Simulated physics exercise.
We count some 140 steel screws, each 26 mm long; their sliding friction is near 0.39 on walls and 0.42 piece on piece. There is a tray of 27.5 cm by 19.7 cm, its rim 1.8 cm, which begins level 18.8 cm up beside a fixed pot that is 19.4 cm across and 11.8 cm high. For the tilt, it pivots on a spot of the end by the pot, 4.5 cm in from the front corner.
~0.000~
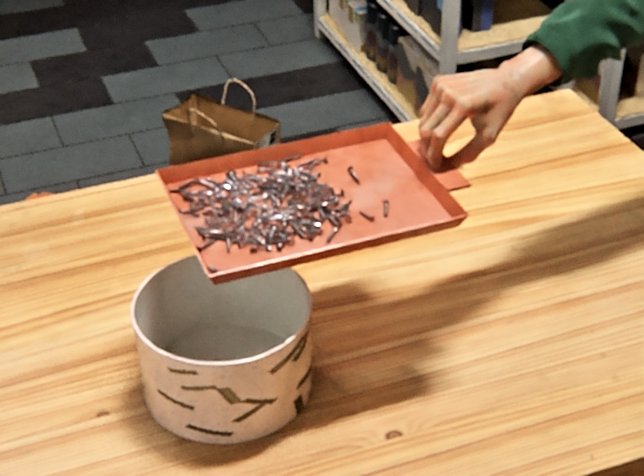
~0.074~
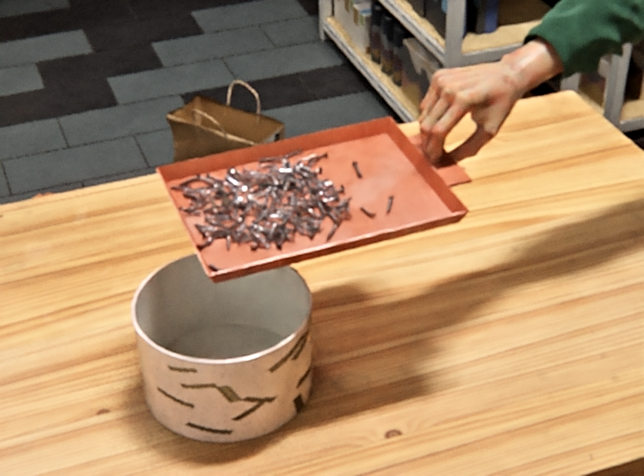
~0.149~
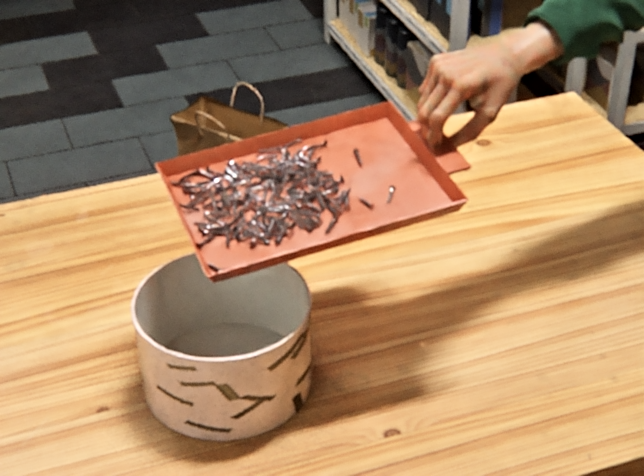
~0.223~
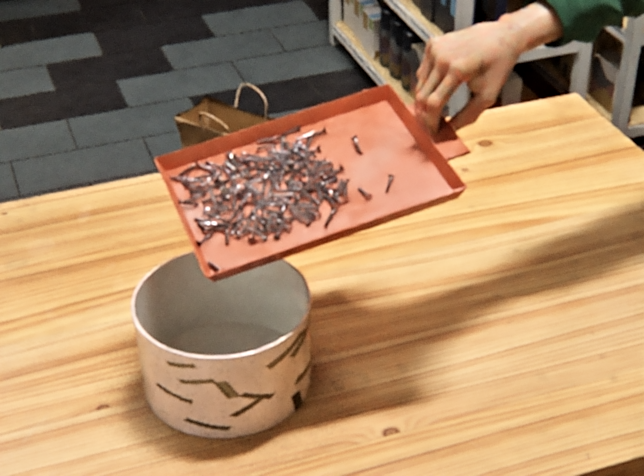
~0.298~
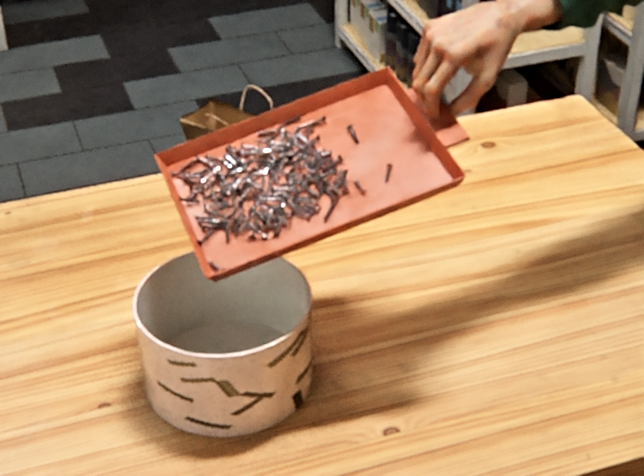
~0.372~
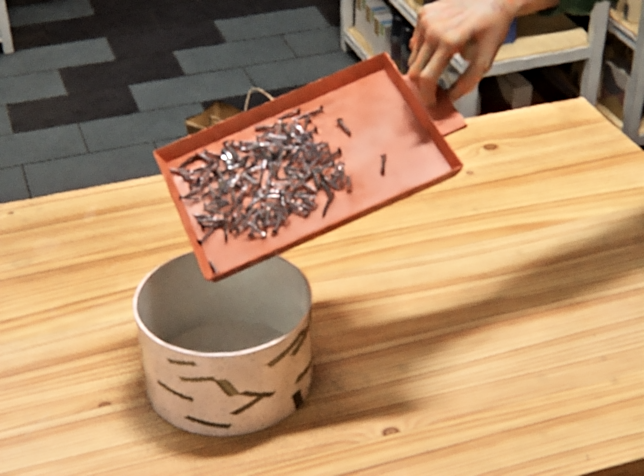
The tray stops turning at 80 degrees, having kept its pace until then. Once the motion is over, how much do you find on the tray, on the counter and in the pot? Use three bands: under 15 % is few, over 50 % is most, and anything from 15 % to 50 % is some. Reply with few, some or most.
Tray: Few, counter: Few, pot: Most.
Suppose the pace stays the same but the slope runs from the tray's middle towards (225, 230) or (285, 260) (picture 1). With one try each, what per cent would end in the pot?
Near 65 and 95 percent, in that order.
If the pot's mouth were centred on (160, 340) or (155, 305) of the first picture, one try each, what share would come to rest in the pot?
I'd say close to 100 percent for the first spot and 75 percent for the second.
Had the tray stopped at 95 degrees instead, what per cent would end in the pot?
Result: Close to 95 %.
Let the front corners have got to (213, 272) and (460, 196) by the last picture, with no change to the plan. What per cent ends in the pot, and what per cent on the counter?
That works out as pot 90 and counter 10.
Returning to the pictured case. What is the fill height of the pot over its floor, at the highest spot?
About 3.0 centimetres.
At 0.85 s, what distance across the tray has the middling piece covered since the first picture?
It has moved some 9 cm from its start.
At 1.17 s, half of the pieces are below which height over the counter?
Some 20 cm above the counter.
After 0.85 s, tilt 48 degrees; the tray holds 100 %, the pot 0 %.
After 1.17 s, tilt 68 degrees; the tray holds 85 %, the pot 15 %.
After 1.58 s, tilt 80 degrees; the tray holds 5 %, the pot 95 %.
In the end, at 2.4 s, tray 0 %, counter 5 %, pot 95 %.
